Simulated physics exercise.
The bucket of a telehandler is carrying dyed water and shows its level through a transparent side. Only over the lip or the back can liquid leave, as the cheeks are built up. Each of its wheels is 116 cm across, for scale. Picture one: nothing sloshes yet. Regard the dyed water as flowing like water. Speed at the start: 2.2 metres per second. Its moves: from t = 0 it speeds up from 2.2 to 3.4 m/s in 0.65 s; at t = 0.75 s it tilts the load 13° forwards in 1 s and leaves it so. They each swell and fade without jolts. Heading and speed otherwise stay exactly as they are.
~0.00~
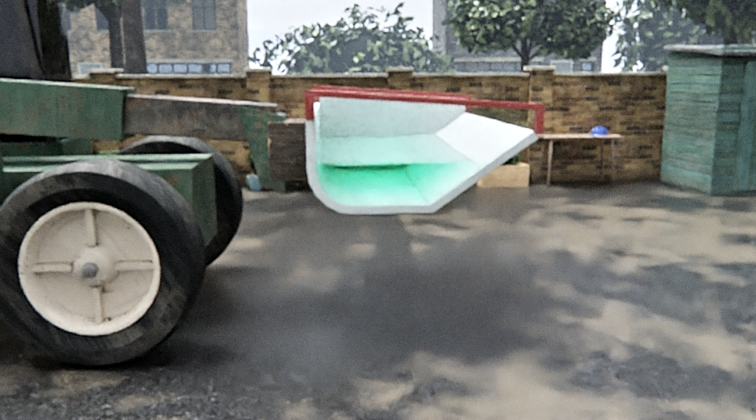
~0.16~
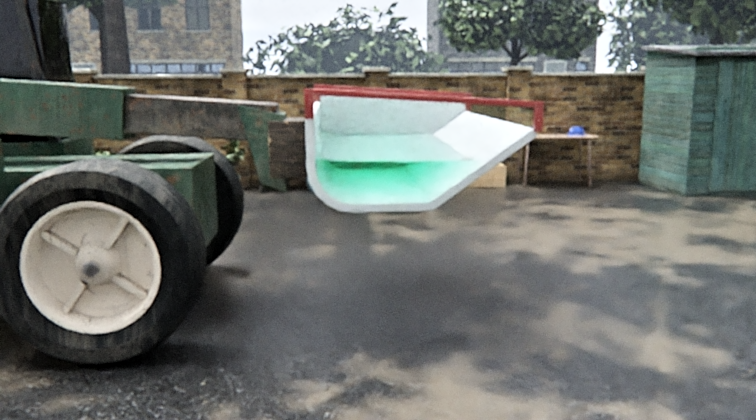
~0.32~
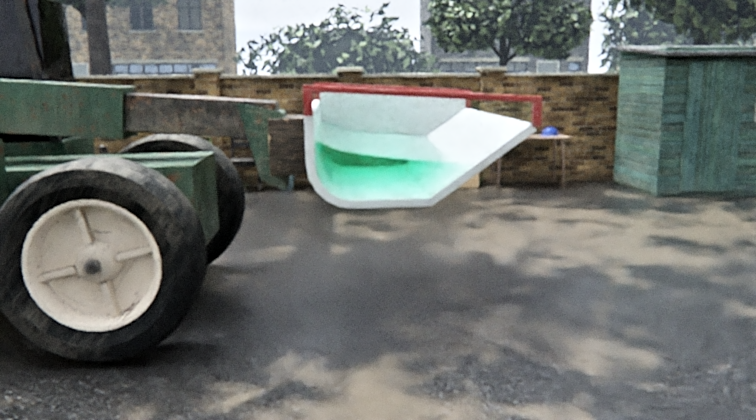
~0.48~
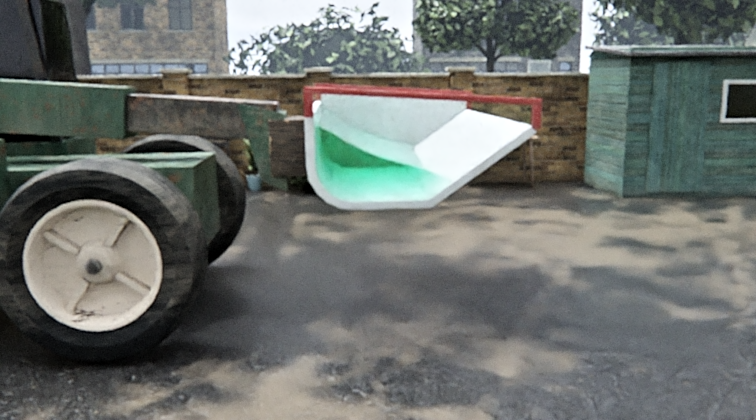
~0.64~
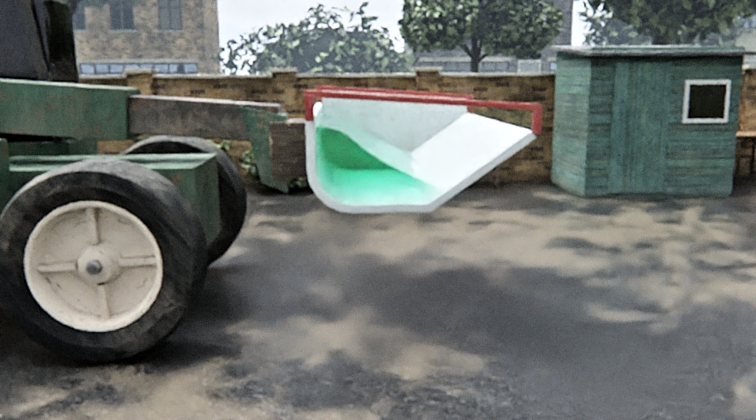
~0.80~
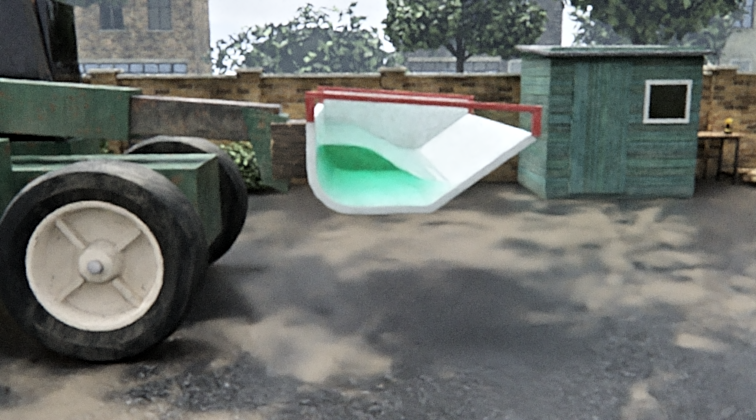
Green telehandler driving right past a brick wall, green-dyed water in its raised bucket climbing the back, then sinking slightly there.
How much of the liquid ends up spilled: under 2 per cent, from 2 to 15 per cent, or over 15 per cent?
Over 15 per cent.
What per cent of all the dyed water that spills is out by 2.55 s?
Near 70 in a hundred.
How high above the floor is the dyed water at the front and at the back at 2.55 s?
Some 22 cm in front and some 14 cm behind.
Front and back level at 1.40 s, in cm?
At the front 22 cm, at the back 8 cm.
Then, 1.40 s in, the bucket is at 10° forwards, the surface stands 9 cm at the back and 23 cm at the front; 7 per cent has gone, over the front.
Then, 2.00 s in, the bucket is at 13° forwards, the surface stands 12 cm at the back and 23 cm at the front; 14 per cent has gone, over the front.
Then, 2.55 s in, the bucket is at 13° forwards, the surface stands 13 cm at the back and 22 cm at the front; 14 per cent has gone, over the front.
Then, 4.64 s in, 20 per cent has gone, over the front, 74 of 369 litres.
